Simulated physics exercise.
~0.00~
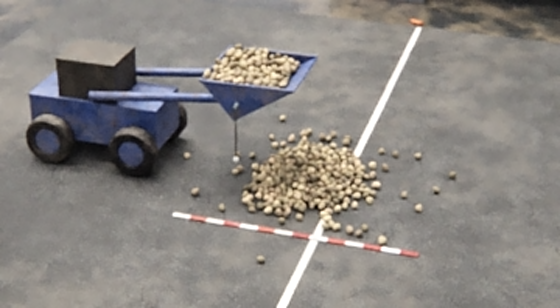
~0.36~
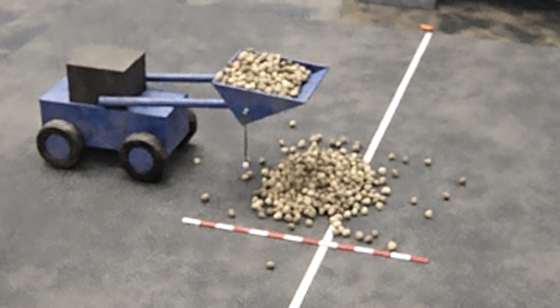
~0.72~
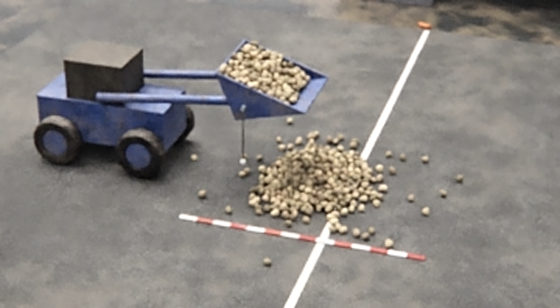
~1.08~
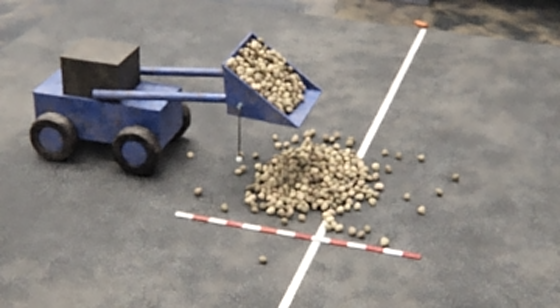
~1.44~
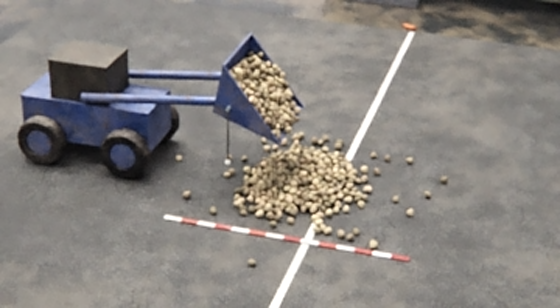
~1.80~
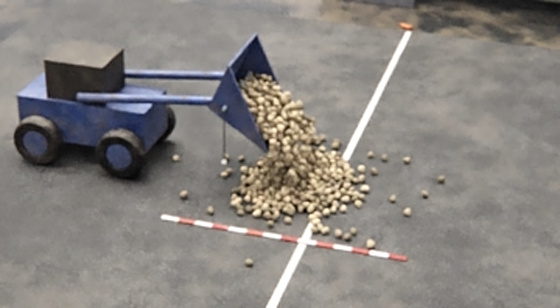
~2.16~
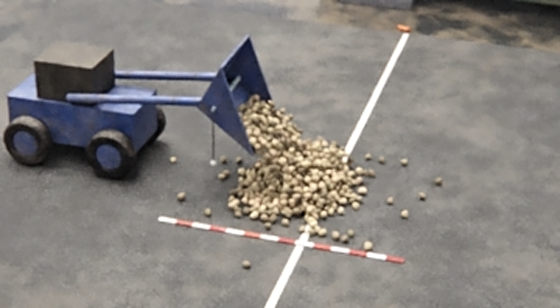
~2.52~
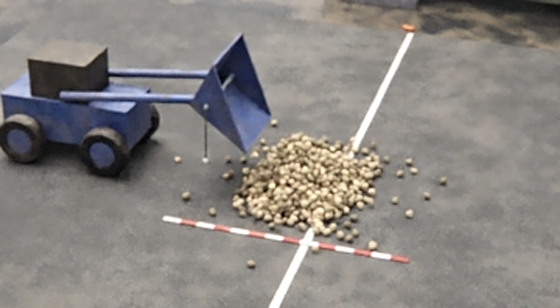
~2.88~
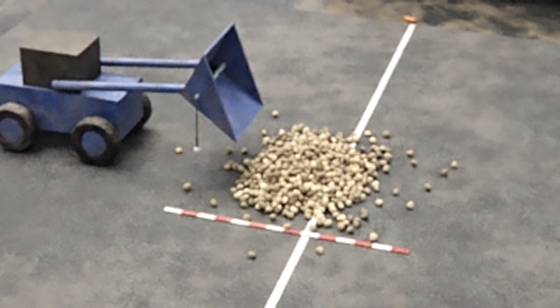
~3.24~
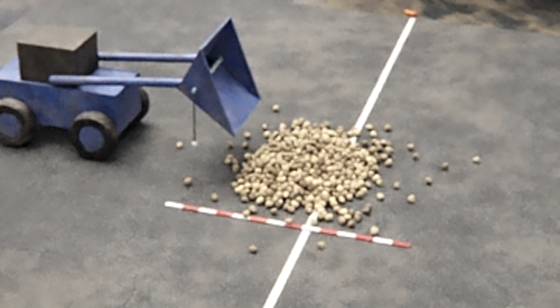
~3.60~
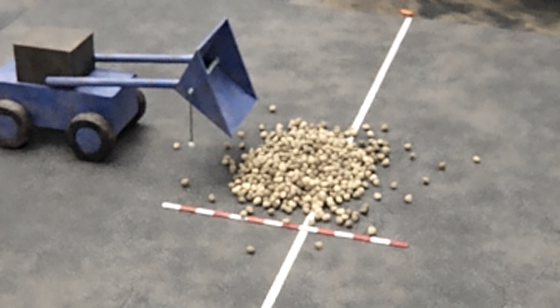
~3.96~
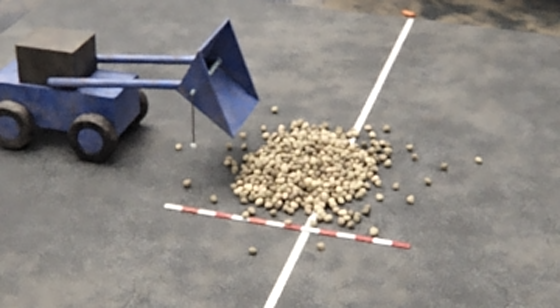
Blue loader tipping a bucketful of pale stones onto a loose heap across a white line, then backing left, bucket empty.
